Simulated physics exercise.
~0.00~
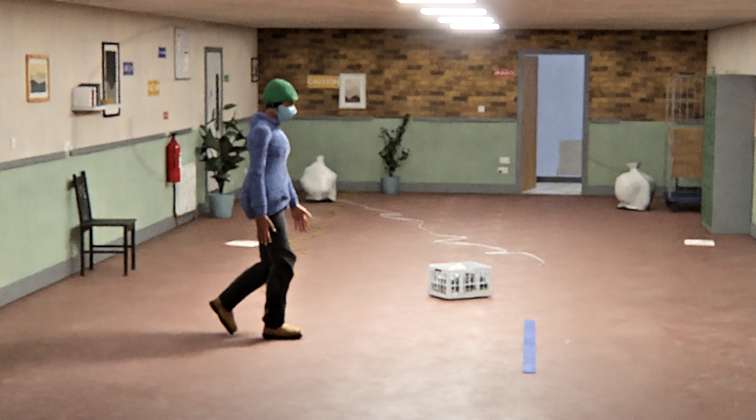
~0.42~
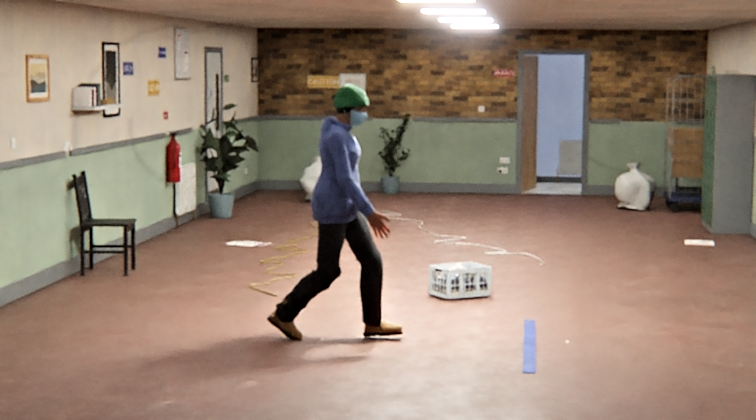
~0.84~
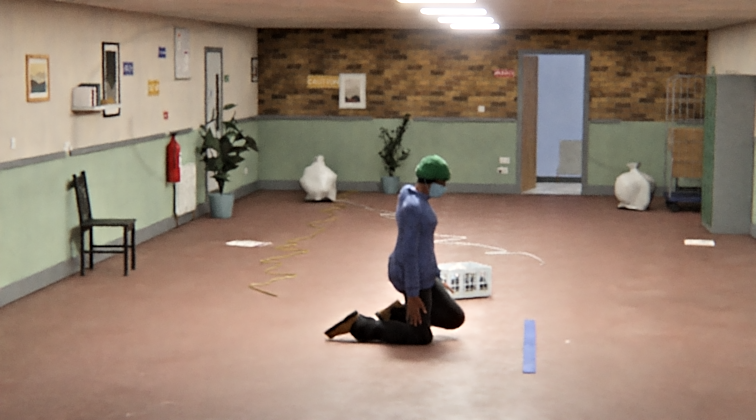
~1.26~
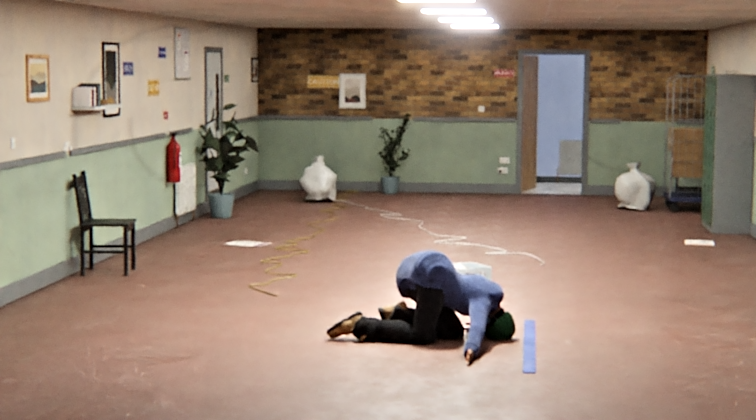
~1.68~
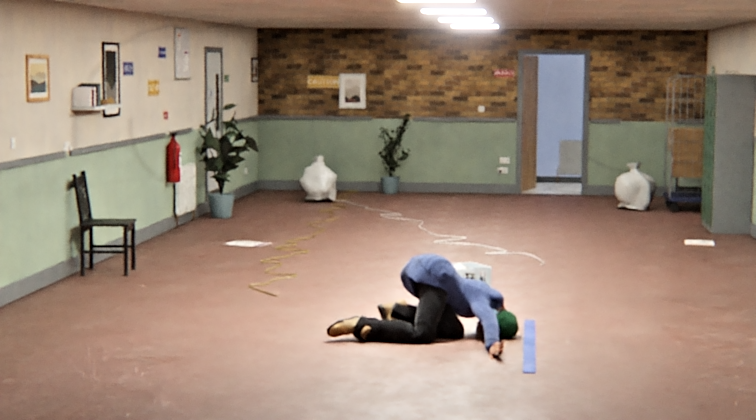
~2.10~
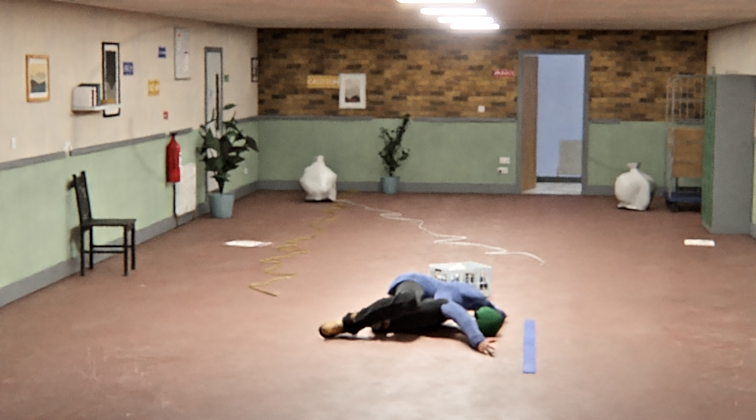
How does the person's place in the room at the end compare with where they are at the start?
At the start the person is upright on the left side of the open floor, well away from the blue strip. By the end they are farther right and down on the floor, lying just to the left of the strip.
